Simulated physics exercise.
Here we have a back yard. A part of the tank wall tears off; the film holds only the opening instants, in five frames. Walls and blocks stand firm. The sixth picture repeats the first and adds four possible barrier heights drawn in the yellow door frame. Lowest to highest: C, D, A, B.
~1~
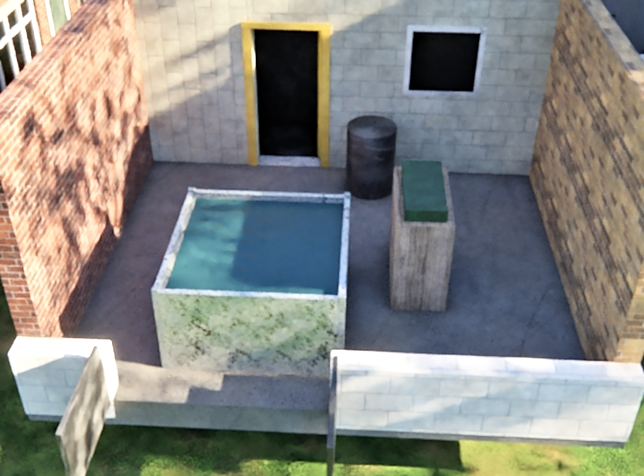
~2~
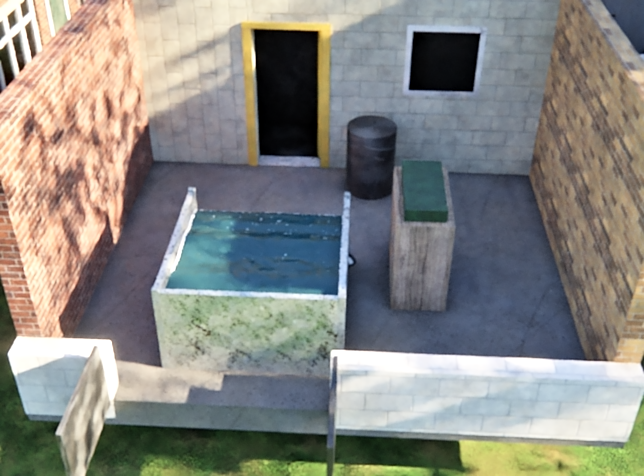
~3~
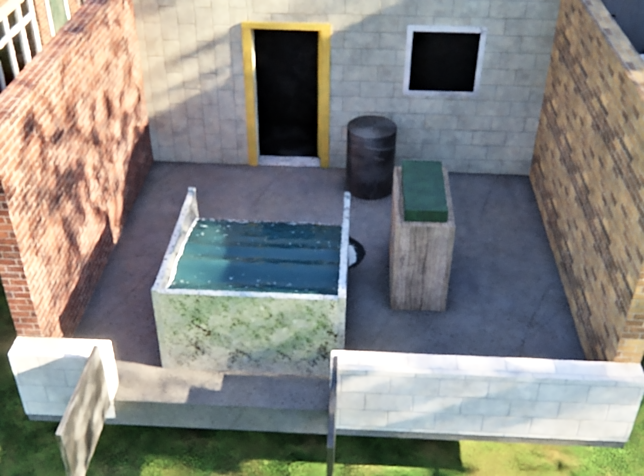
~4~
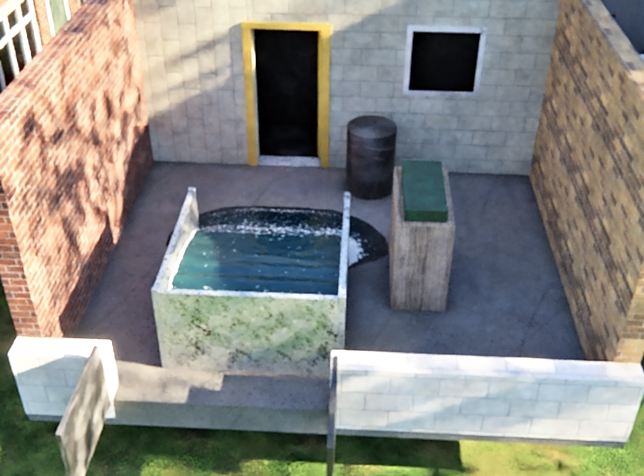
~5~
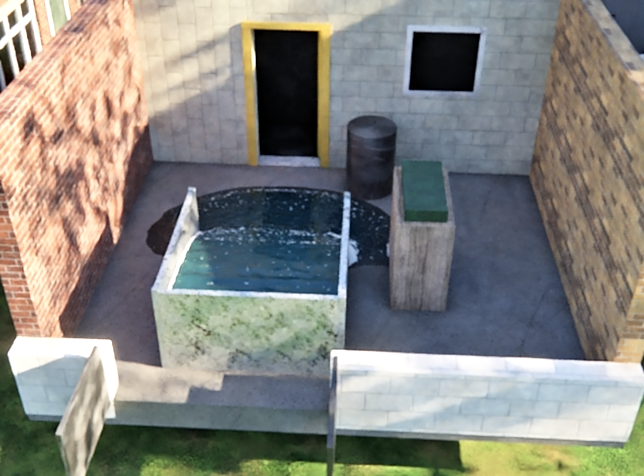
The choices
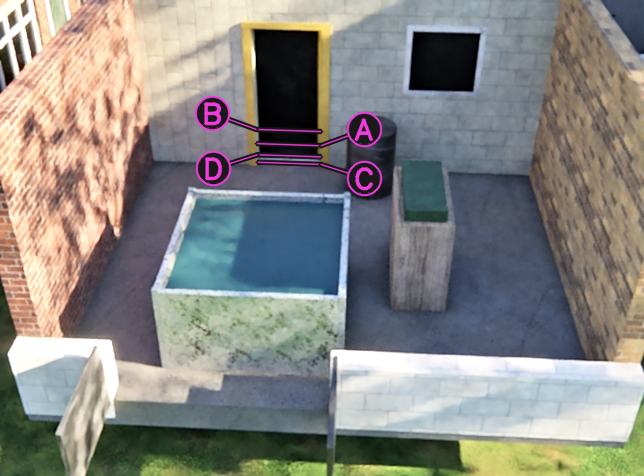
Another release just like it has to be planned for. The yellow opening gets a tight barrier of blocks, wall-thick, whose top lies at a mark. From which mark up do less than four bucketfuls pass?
That is mark B.
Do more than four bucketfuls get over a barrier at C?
Yes.
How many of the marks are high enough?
One.
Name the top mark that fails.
Here it is mark A.
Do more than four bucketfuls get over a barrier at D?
Yes, that goes wrong.
In magenta, A at (288, 144); B at (288, 130); C at (289, 163); D at (289, 155); from the bottom up C, D, A, B.
If A is chosen, about 12 bucketfuls get in.
If B is chosen, nothing gets over.
If C is chosen, dozens of bucketfuls pour in.
If D is chosen, dozens of bucketfuls pour in.
